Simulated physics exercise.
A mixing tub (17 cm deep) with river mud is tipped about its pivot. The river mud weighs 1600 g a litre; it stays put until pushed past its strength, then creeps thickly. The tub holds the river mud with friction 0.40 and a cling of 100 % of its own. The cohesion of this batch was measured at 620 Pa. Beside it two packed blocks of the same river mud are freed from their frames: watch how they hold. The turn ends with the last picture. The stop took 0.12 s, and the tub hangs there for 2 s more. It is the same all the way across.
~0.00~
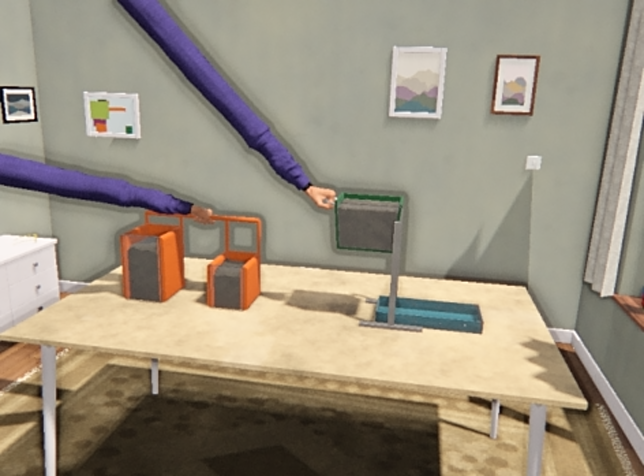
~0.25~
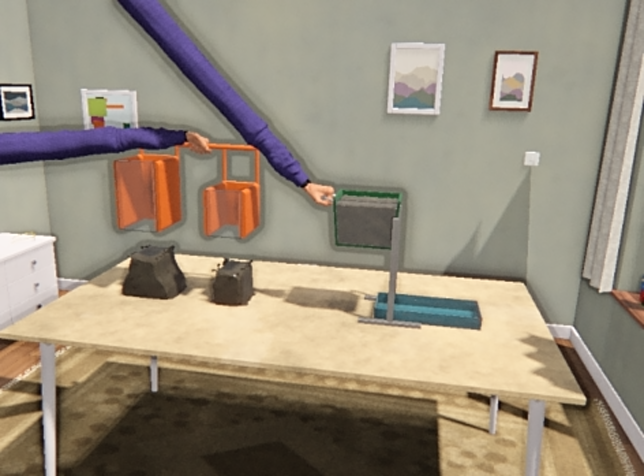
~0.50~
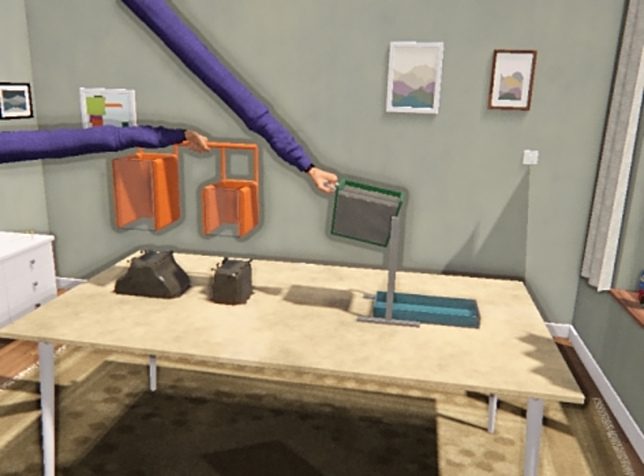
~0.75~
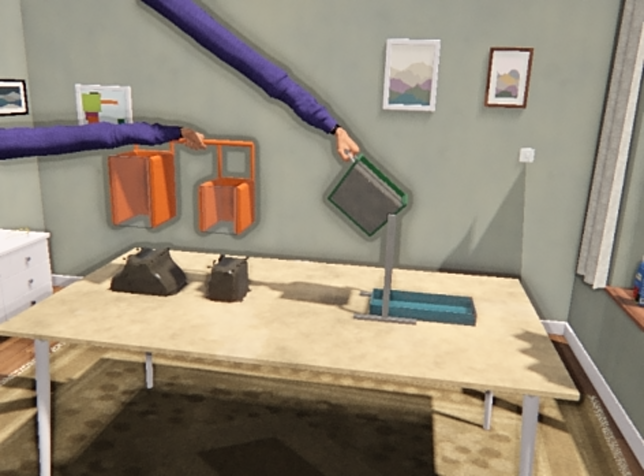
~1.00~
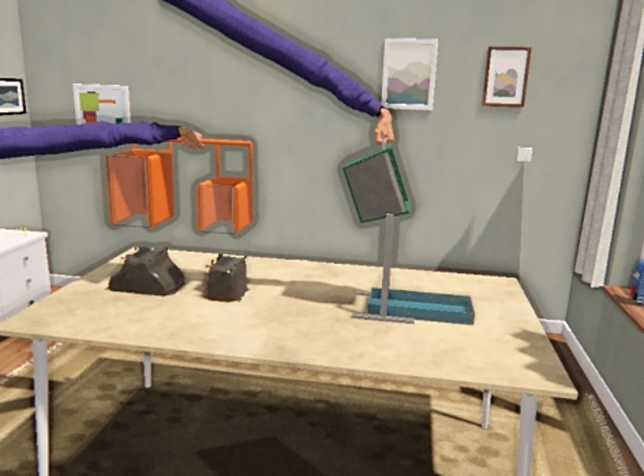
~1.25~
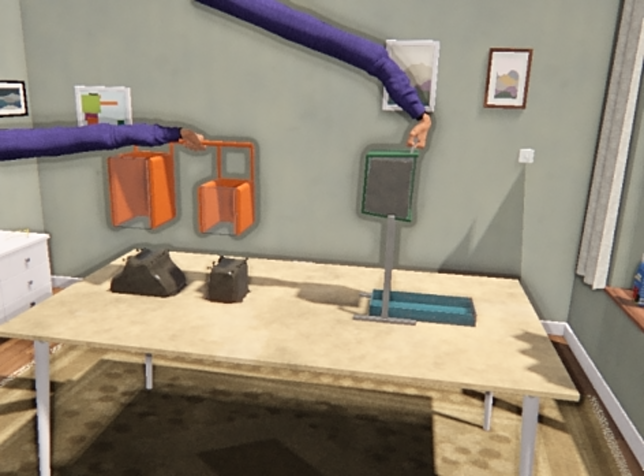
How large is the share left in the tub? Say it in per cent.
Expect roughly 37 %.
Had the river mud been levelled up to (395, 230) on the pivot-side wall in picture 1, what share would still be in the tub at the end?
It would be near 100 %.
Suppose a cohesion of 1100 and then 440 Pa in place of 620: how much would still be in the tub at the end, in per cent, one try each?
In that order: 100 %, 30 %.
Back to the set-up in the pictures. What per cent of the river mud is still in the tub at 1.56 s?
About 55 %.
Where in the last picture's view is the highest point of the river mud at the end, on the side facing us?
At about (389, 194).
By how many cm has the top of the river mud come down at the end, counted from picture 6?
Roughly 12 cm.
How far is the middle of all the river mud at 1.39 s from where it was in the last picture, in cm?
Roughly 4 cm.
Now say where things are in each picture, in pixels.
The first frame shows handle-side rim at (337, 202), tilt 0 degrees; crest of the river mud at (347, 208); block heights 23 cm, 15 cm (left to right).
The second frame shows handle-side rim at (336, 199), tilt 0 degrees; crest of the river mud at (345, 205); block heights 18 cm, 14 cm (left to right).
The third frame shows handle-side rim at (339, 188), tilt 10 degrees; crest of the river mud at (342, 194); block heights 15 cm, 14 cm (left to right).
The fourth frame shows handle-side rim at (358, 162), tilt 39 degrees; crest of the river mud at (357, 168); block heights 15 cm, 14 cm (left to right).
The fifth frame shows handle-side rim at (389, 151), tilt 69 degrees; crest of the river mud at (384, 155); block heights 15 cm, 14 cm (left to right).
The sixth frame shows handle-side rim at (417, 157), tilt 92 degrees; crest of the river mud at (377, 159); block heights 15 cm, 14 cm (left to right).
After 1.39 s, the tub is at 92 degrees and holds 90 %.
After 1.56 s, the tub is at 92 degrees and holds 56 %.
After 1.73 s, the tub is at 92 degrees and holds 38 %.
After 1.90 s, the tub is at 92 degrees and holds 37 %.
After 3.25 s, the tub is at 92 degrees and holds 37 %.
